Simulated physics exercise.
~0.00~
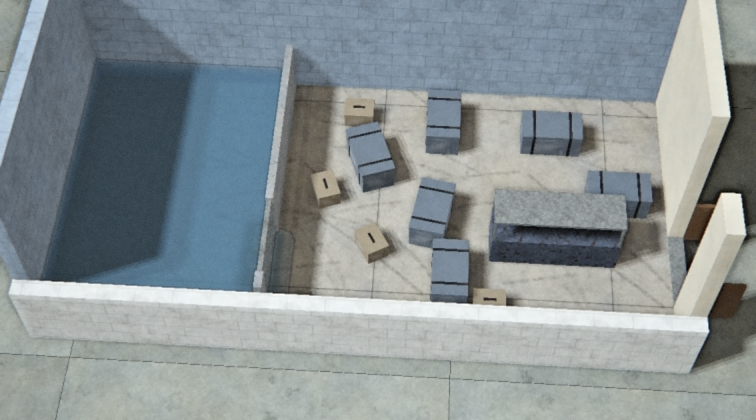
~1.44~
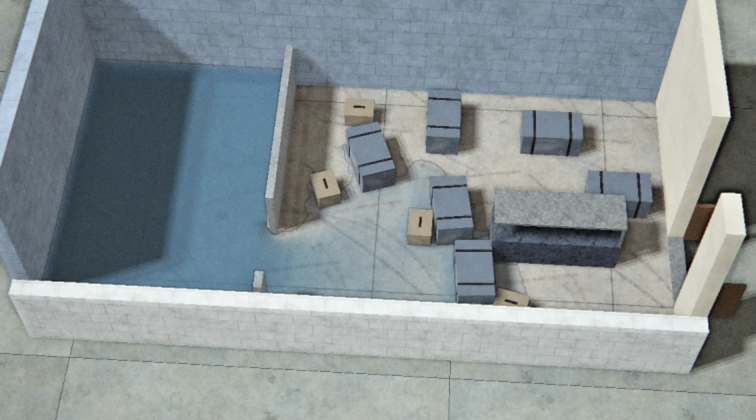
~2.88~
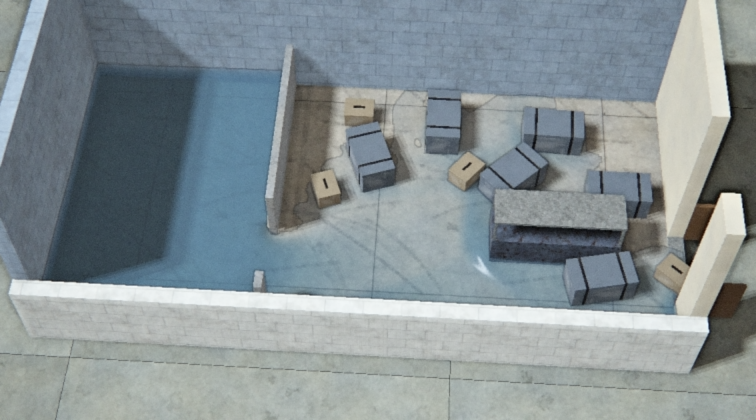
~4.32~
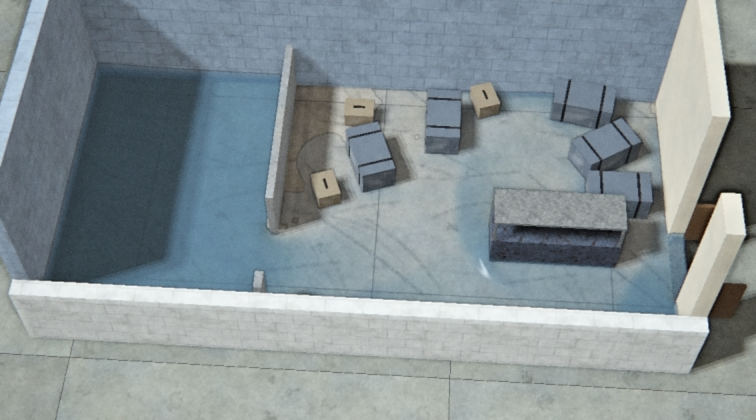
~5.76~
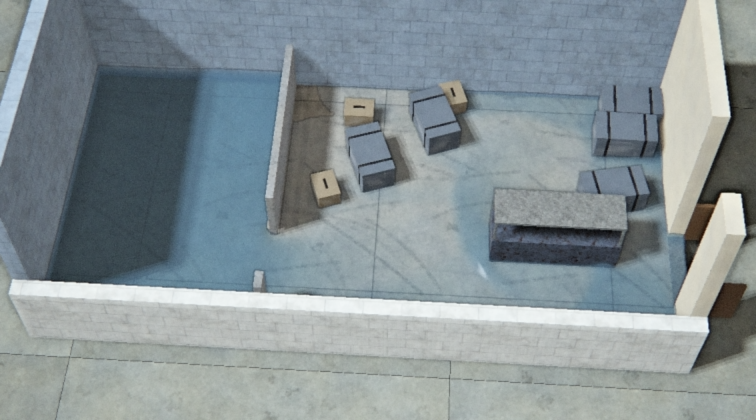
Blue water fills the left of two adjoining walled rooms, seen from high above, while grey strapped trunks and small tan boxes stand on the dry pale floor at right around a stone-topped counter. The lower part of the dividing wall gives way, and water spreads through the gap, nudging the nearest trunks and a box rightward. It sweeps a trunk and a box past the counter toward the right-hand opening, and they disappear. Other pieces drift up and right behind the counter. Finally, trunks cluster by the right wall, others remain near the divider and back wall, and shallow water covers both floors.
